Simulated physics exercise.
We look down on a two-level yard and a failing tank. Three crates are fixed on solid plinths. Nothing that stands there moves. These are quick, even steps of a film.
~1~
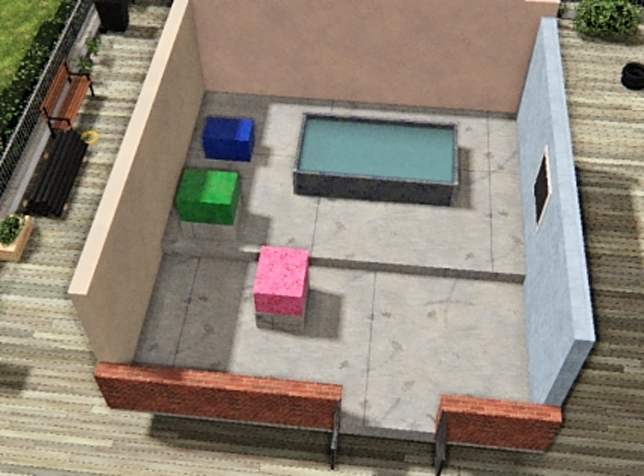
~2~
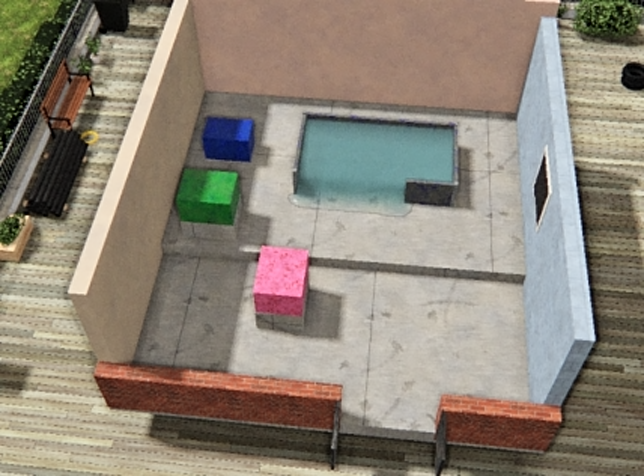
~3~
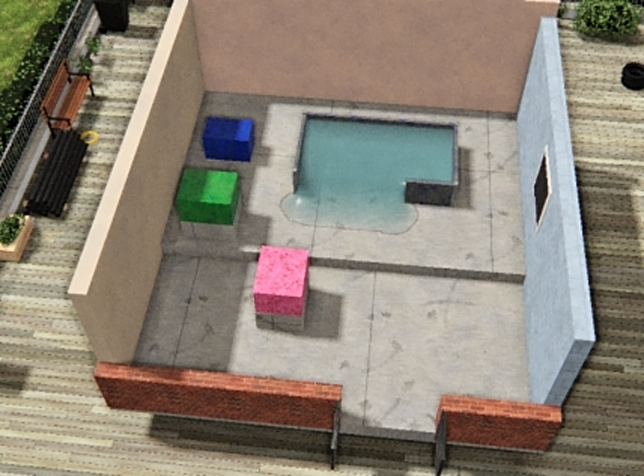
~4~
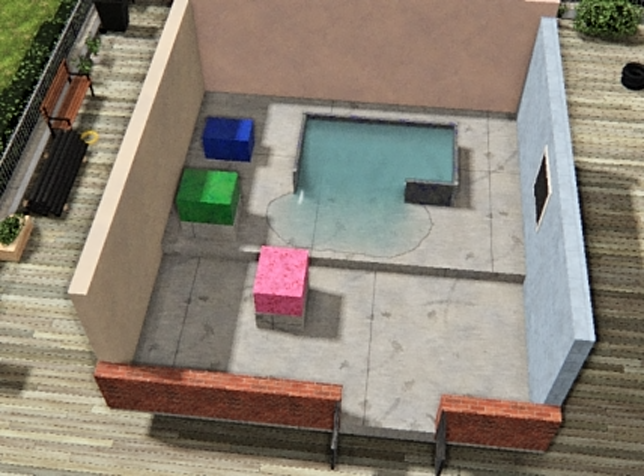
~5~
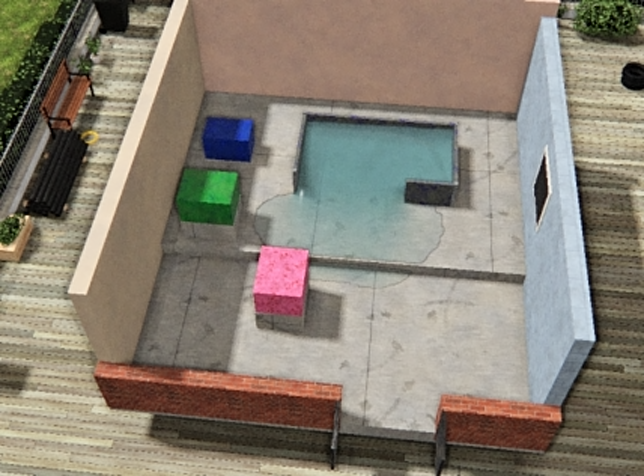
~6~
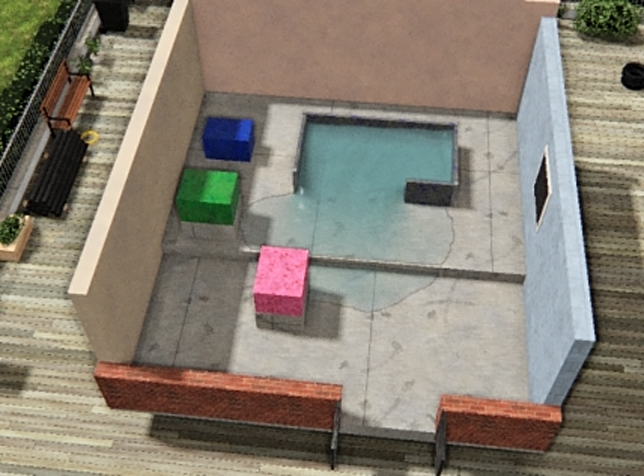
A wide, walled two-level concrete yard, ringed by weathered decking, is seen from high above by a still camera. A dark-rimmed tank of teal water stands at the back, with blue and green blocks to its left and a pink block nearer the middle. The tank's front opens, and water pours out, spreads across the upper floor and runs over the low step onto the lower level.
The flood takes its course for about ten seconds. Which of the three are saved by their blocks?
In the end: The green crate escapes dry; the blue crate escapes dry; the pink crate escapes dry.
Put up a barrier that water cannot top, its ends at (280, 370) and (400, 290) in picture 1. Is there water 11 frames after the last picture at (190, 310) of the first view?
At that place: Under water.
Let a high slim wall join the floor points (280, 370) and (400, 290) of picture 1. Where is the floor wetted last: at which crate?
I say the one in blue.
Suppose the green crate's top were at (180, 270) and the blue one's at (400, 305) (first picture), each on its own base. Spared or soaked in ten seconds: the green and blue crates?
Then: Green crate stays dry; blue crate is wetted.
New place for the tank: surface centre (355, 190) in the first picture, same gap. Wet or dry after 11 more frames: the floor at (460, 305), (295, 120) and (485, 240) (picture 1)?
In turn: No water, no water, clear.
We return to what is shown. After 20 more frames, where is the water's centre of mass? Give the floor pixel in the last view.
Near (306, 272).
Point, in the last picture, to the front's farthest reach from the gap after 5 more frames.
I would point to (375, 411).
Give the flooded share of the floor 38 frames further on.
Close to 55 %.
A moment on, water covers 30 % of the floor; the green crate water round its plinth, the blue crate not reached, the pink crate water round its plinth.
Next, water covers 45 % of the floor; the green crate water round its plinth, the blue crate not reached, the pink crate water round its plinth.
Then, water covers 45 % of the floor; the green crate water round its plinth, the blue crate not reached, the pink crate water round its plinth.
Later, water covers 55 % of the floor; the green crate water round its plinth, the blue crate water round its plinth, the pink crate water round its plinth.
In the end, water covers 55 % of the floor; the green crate stayed above the water, the blue crate stayed above the water, the pink crate stayed above the water.
